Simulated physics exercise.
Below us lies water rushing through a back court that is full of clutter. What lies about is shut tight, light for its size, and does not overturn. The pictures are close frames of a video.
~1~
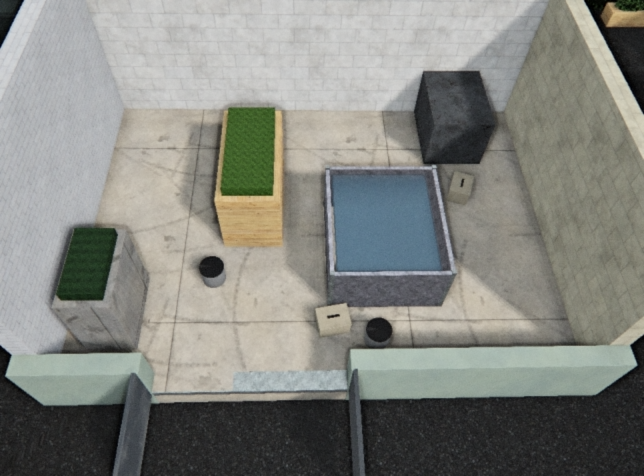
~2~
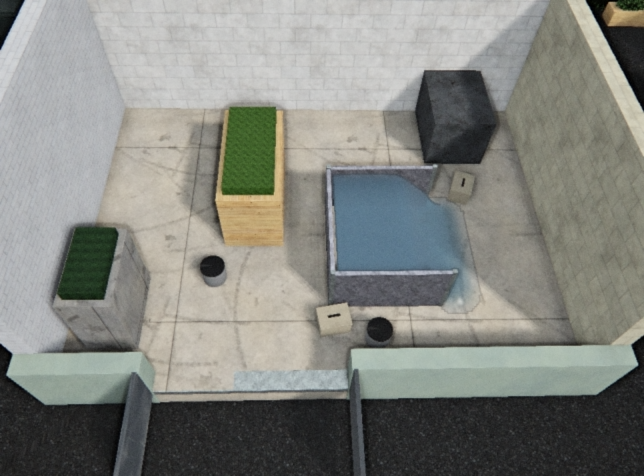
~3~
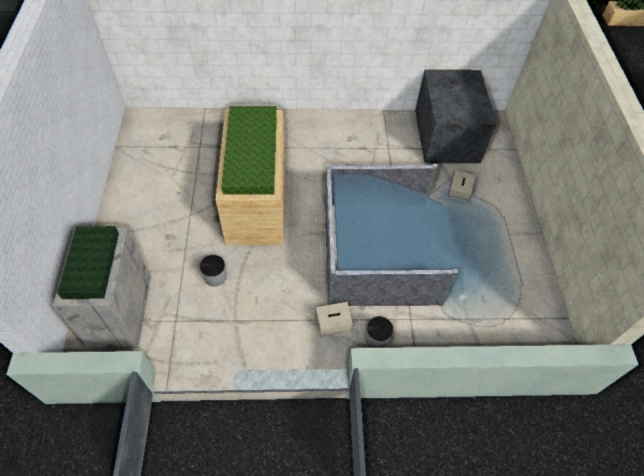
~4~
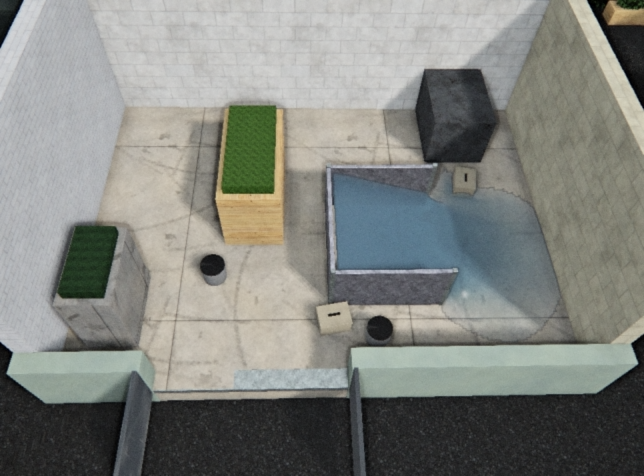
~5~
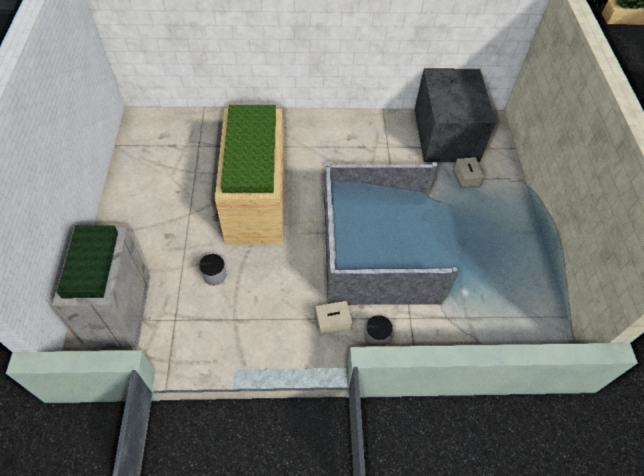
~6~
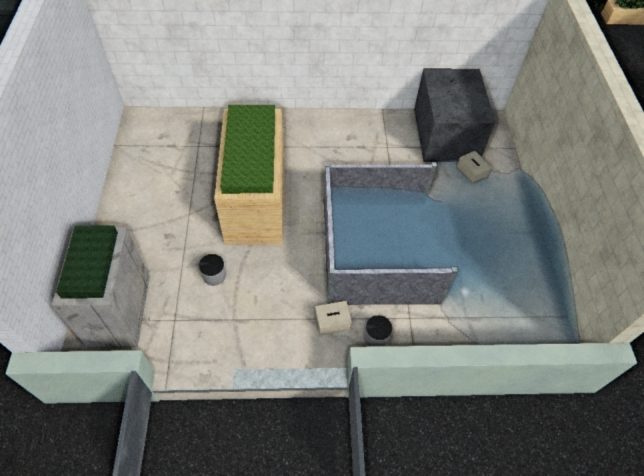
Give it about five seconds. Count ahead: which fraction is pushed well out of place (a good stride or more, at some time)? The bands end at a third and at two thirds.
That comes to at least two thirds.
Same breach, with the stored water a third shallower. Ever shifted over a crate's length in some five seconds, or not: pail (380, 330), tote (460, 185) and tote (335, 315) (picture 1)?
One after the other: That far or more, that far or more, moved that far.
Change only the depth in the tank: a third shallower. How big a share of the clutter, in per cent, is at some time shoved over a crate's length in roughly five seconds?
Roughly 80 per cent.
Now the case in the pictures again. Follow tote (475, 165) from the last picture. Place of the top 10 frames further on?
Near (501, 86).
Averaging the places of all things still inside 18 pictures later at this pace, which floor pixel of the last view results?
Close to (312, 221).
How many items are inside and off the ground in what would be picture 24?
That makes 2.
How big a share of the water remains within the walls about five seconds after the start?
I make it 96 per cent.
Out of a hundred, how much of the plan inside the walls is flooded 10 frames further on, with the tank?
Close to 35 %.
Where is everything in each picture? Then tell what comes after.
In the first frame, a tote at (462, 183) rests on the ground; a pail at (379, 329) rests on the ground; 0 of 5 have shifted.
In the second frame, a tote at (463, 183) rests on the ground; a pail at (380, 329) rests on the ground; 0 of 5 have shifted.
In the third frame, a tote at (463, 182) rests on the ground; a pail at (380, 328), on the bottom; 0 of 5 have shifted.
In the fourth frame, a tote at (466, 178), on the bottom, close to its start; a pail at (380, 328), on the bottom; 1 of 5 have shifted.
In the fifth frame, a tote at (470, 168), on the bottom, close to its start; a pail at (379, 327), on the bottom; 1 of 5 have shifted.
In the sixth frame, a tote at (475, 163), on the bottom, a stride from its start; a pail at (379, 327), on the bottom; 1 of 5 have shifted.
A moment on, 1 of 5 are well off their spots; 1 afloat.
Next, 1 of 5 are well off their spots; 2 afloat.
Later, 4 of 5 are well off their spots; 2 afloat.
In the end, 5 of 5 are well off their spots, and 5 have been at some point; 3 afloat.
